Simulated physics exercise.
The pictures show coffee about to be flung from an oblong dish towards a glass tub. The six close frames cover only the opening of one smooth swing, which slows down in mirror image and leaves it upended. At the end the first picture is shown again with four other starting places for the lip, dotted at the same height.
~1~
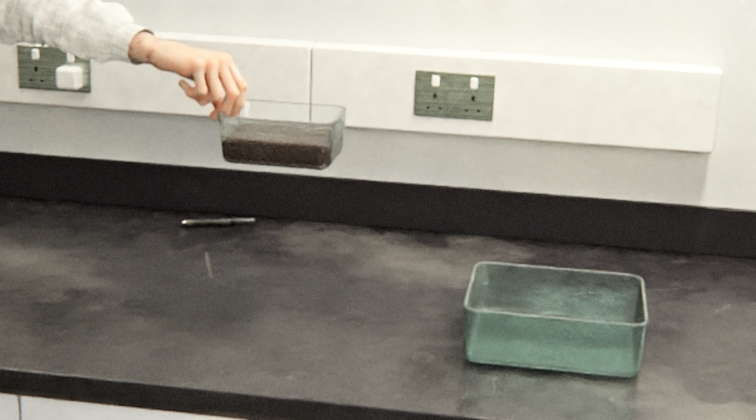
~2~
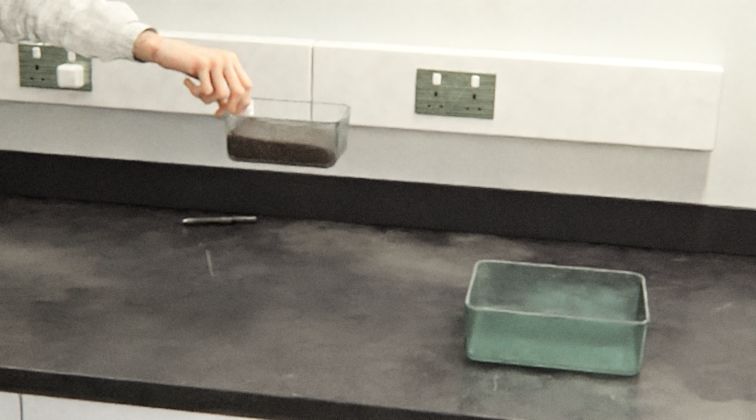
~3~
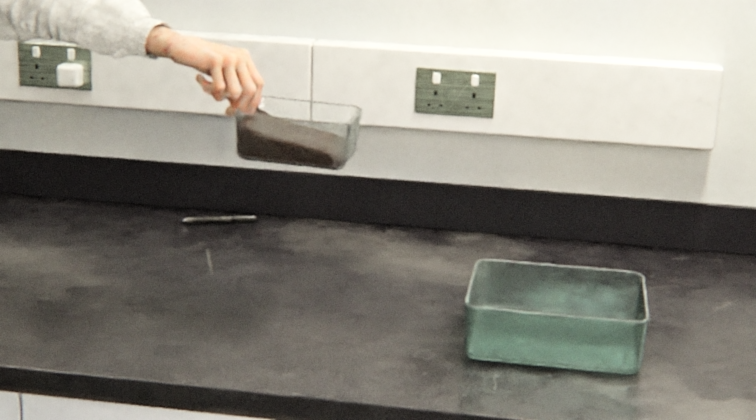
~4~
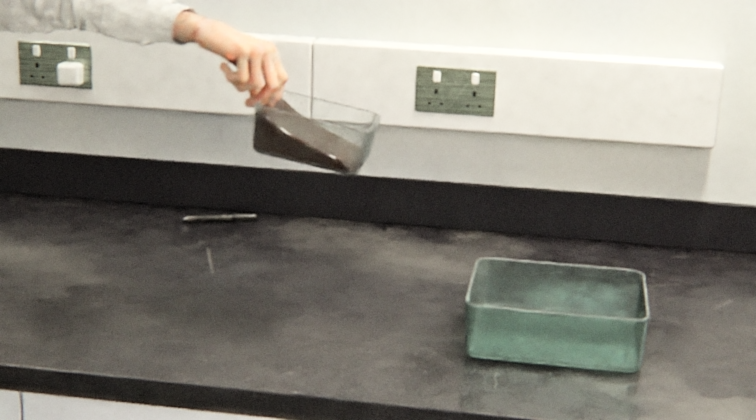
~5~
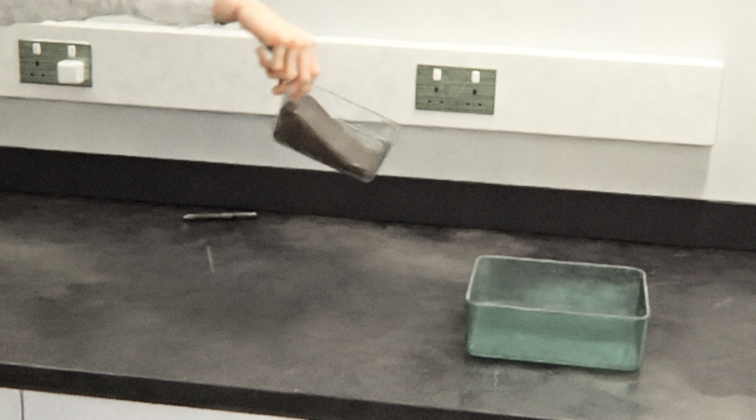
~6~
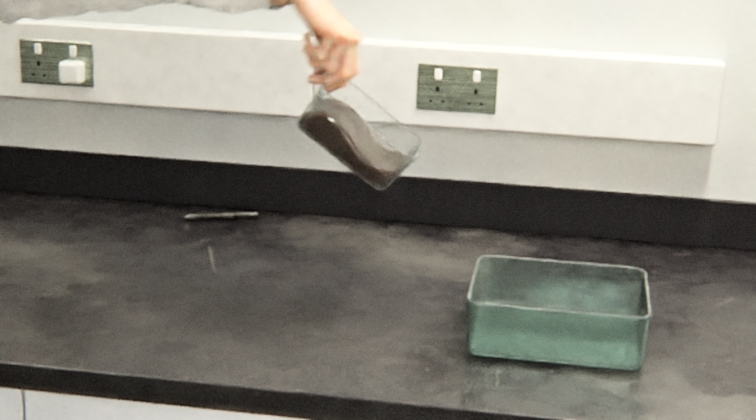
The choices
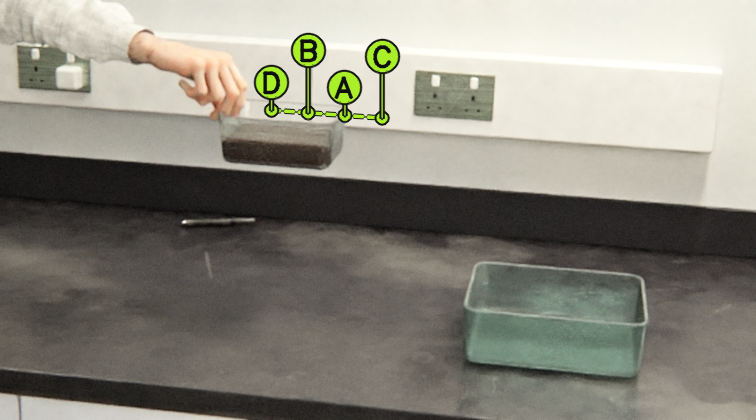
Glass dish of dark brown contents moving right and tilting steadily in a hand above a dark worktop with a greenish tub.
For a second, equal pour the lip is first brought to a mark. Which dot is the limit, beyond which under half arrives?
D.
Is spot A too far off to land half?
No, not at all.
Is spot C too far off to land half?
No.
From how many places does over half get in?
All of the four.
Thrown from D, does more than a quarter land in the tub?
Yes.
In lime, A at (344, 115); B at (308, 112); C at (382, 118); D at (271, 110).
For spot A, about 85 % lands in the tub, 10 % falls short and 4 % goes beside or beyond.
For spot B, about 70 % lands in the tub, 15 % falls short and 15 % goes beside or beyond.
For spot C, about 73 % lands in the tub, 3 % falls short and 24 % goes beside or beyond.
For spot D, about 65 % lands in the tub, 22 % falls short and 13 % goes beside or beyond.
